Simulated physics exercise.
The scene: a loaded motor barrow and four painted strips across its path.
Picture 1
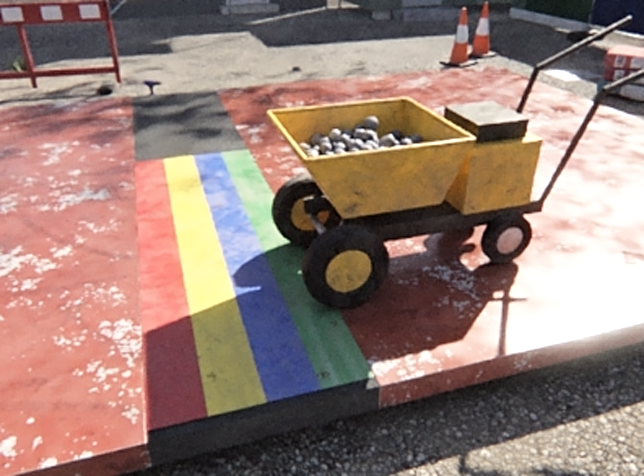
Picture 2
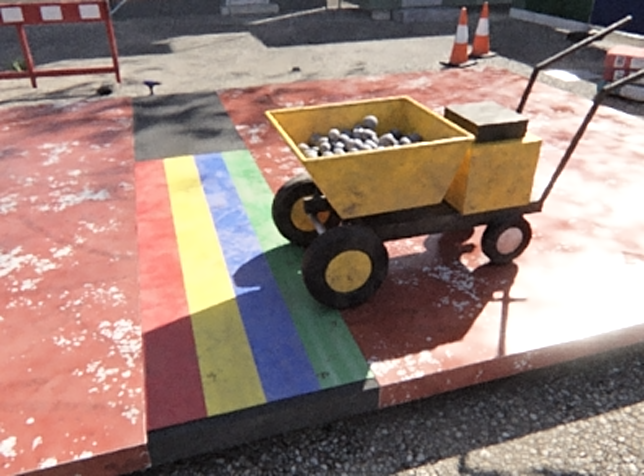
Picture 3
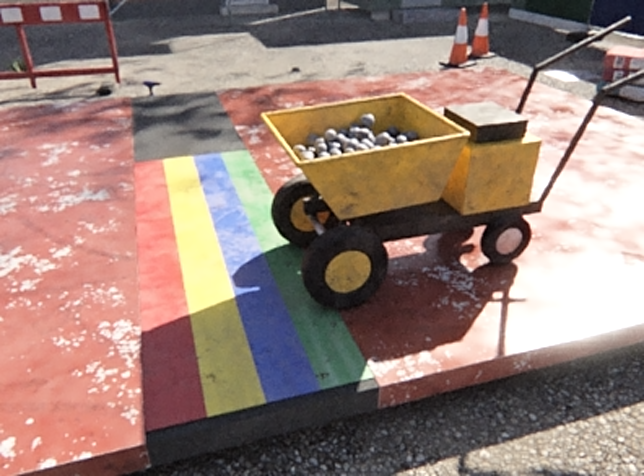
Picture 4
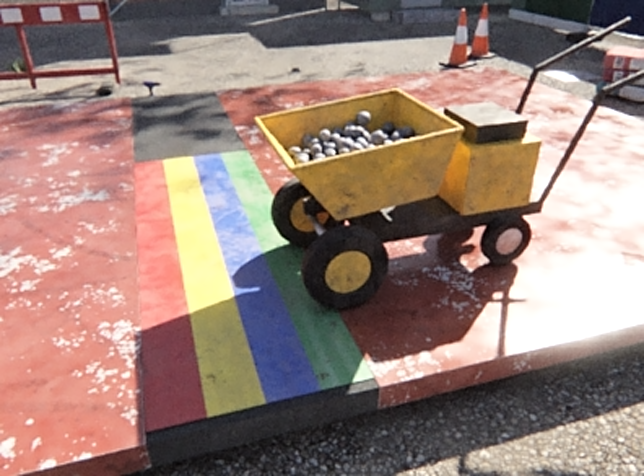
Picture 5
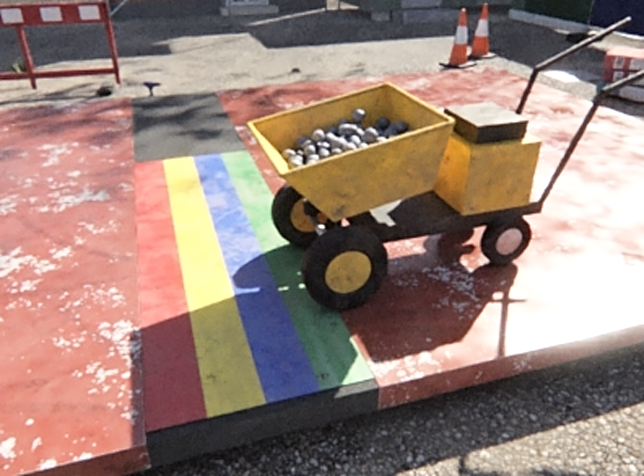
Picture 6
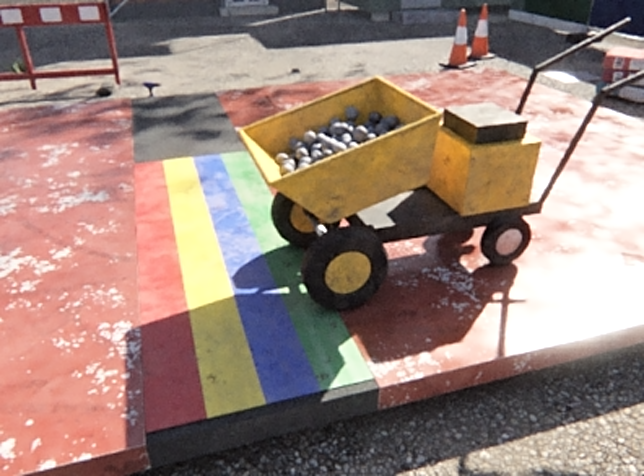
A yellow motor barrow loaded with round cobbles gradually tilting its skip forward to the left beside four painted strips.
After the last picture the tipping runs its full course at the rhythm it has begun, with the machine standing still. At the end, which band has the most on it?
The red strip carries the most.
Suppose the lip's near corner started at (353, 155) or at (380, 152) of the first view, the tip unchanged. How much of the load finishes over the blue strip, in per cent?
Near 20 % and 40 %.
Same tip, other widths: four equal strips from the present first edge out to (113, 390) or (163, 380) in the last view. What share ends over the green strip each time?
About 0 and 0 per cent.
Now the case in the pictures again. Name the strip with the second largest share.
It is yellow.
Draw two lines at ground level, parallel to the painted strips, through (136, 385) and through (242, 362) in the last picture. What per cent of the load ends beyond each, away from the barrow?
In turn 20 and 80 in a hundred.
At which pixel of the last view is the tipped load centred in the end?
Near (161, 292).
Shortly afterwards, skip tipped steeply; the whole lot in the skip.
Next, skip tipped right over; all but a few in the skip; a little over the yellow strip; only a few over the red strip.
Some moments later, skip tipped right over; near a third in the skip; near a quarter over the yellow strip; near a third over the red strip; near a quarter off the paint.
In the end, skip tipped right over; near a quarter in the skip; none at all over the green strip; only a few over the blue strip; near a quarter over the yellow strip; near a third over the red strip; near a quarter off the paint.
